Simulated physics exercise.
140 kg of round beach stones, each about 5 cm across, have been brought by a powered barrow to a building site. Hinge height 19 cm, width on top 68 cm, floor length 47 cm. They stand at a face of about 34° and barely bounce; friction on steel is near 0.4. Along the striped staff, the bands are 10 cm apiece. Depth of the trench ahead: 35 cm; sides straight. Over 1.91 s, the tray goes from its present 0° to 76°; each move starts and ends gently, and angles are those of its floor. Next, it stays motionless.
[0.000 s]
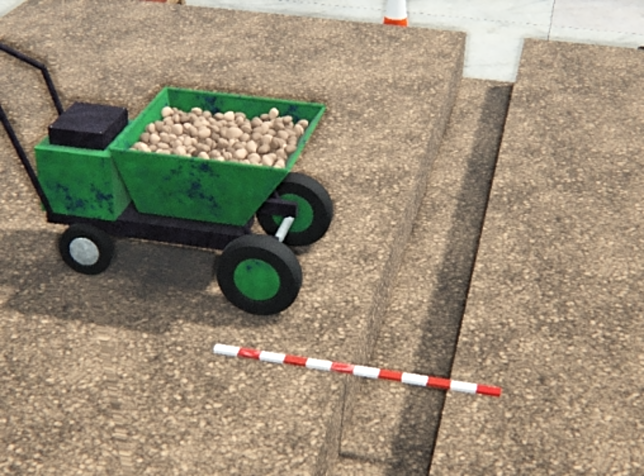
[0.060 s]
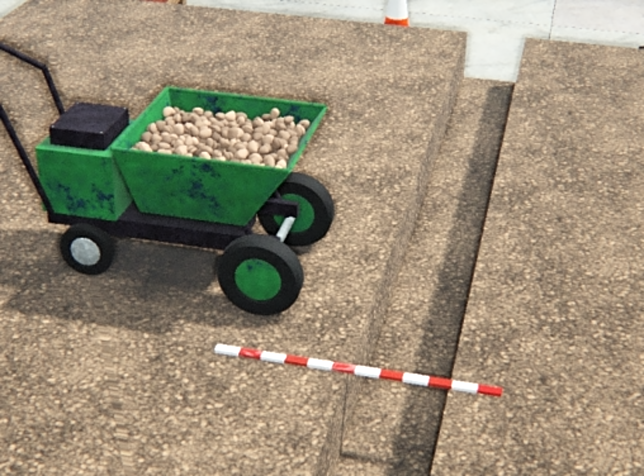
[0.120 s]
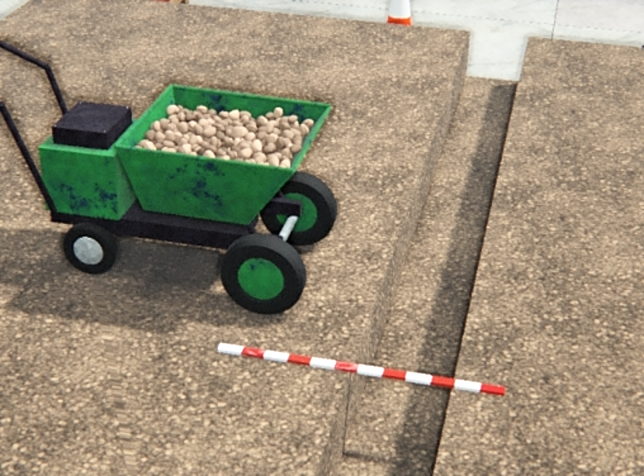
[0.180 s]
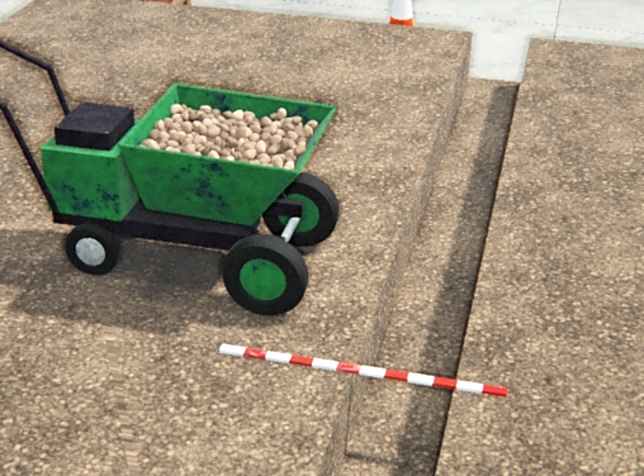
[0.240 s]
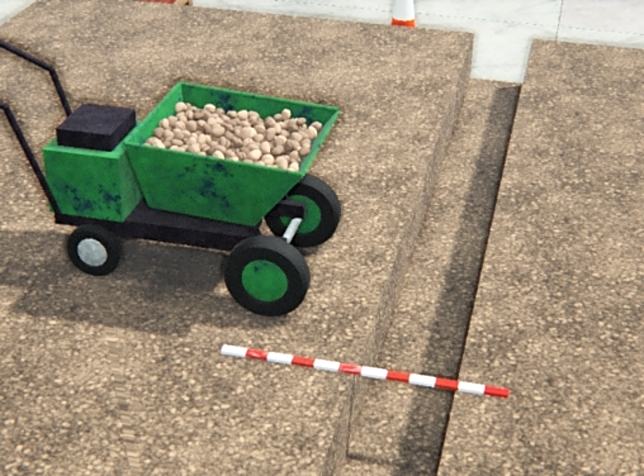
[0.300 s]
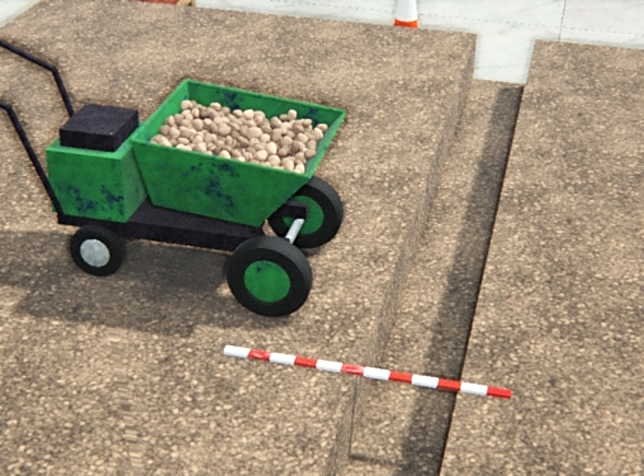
A green powered barrow heaped with round, pale brown stones stood left of a narrow trench, near a red and white striped staff, while its tray slowly tilted slightly toward the right.
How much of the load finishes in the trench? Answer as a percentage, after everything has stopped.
Some 94 per cent of it.
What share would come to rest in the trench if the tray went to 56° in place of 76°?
It would be near 55 per cent.
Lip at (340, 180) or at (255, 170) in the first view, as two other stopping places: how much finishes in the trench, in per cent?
Near 40 and near 100 percent.
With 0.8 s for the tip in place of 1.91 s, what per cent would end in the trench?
Around 75 per cent would end in the trench.
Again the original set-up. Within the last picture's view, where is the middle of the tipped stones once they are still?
Roughly (439, 347), I'd say.
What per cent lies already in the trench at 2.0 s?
By then, around 65 percent.
After 1.4 s the floor is at 64°; 97 % in the tray, 3 % in the trench; the foremost stones are at (429, 291).
After 2.0 s the floor is at 76°; 33 % in the tray, 63 % in the trench, 5 % past the trench; the foremost stones are at (552, 314).
After 2.4 s the floor is at 76°; 11 % in the tray, 83 % in the trench, 6 % past the trench; the foremost stones are at (603, 335).
After 4.3 s the floor is at 76°; 0 % in the tray, 94 % in the trench, 6 % past the trench; the foremost stones are at (616, 338).
